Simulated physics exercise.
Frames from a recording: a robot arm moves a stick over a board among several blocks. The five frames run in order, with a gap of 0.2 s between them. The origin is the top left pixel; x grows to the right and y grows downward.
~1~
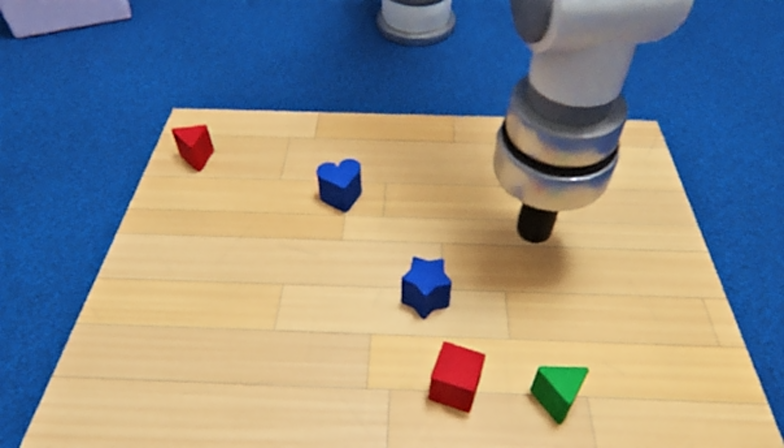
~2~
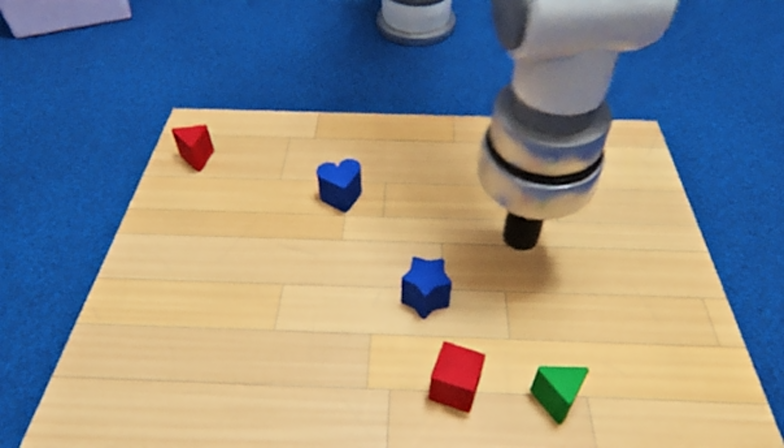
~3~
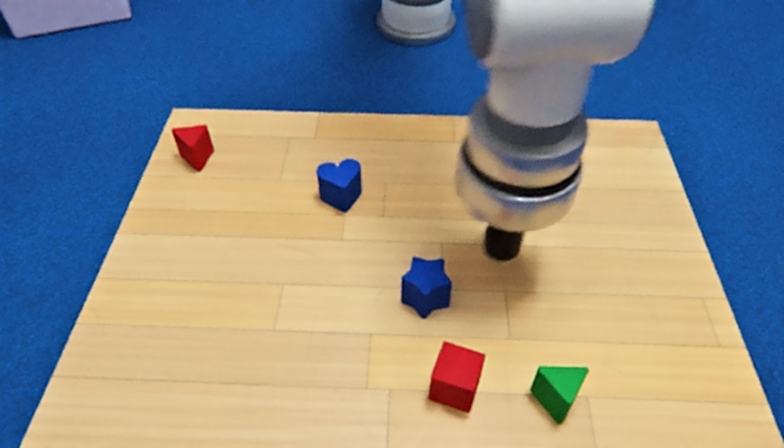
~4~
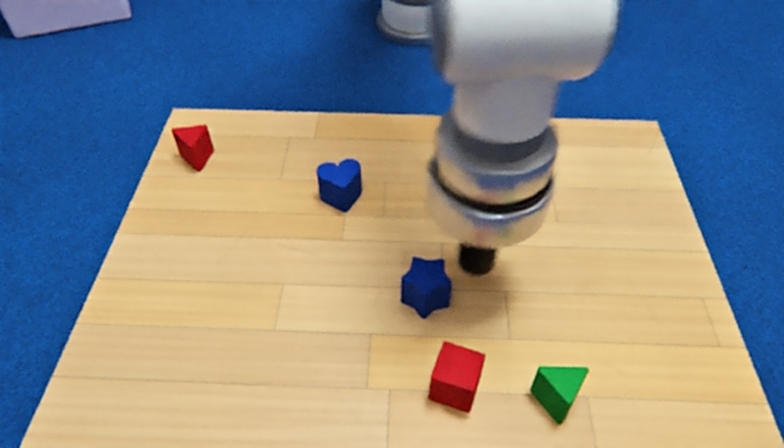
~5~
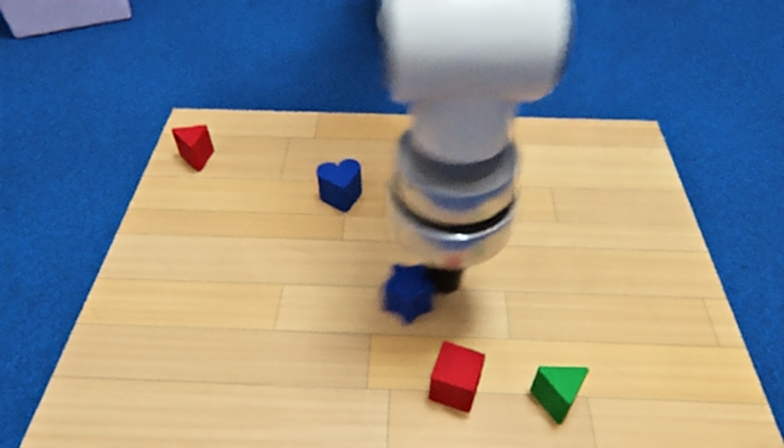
On a wooden board with a few red, blue and green blocks, a robot arm moved its black stick left and toward the viewer, then nudged the blue star slightly to the left.
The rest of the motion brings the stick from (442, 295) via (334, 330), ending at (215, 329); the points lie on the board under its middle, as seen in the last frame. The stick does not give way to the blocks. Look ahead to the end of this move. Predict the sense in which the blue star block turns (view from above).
Top view: Counterclockwise.
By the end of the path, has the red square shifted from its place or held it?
It will be resting on its spot.
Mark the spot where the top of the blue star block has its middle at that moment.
The top centre is at (171, 331).
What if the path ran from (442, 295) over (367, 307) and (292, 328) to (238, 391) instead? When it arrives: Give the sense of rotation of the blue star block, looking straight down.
Its spin: Clockwise.
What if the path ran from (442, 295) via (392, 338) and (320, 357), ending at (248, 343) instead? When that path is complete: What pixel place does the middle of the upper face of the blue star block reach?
About (330, 298).
On the path given first. One third of the way, stick at (371, 307); blue star block at (332, 307).
Two thirds of the way, stick at (289, 319); blue star block at (247, 321).
At the end, stick at (209, 315); blue star block at (171, 331), turned 30° anticlockwise; red square unmoved.
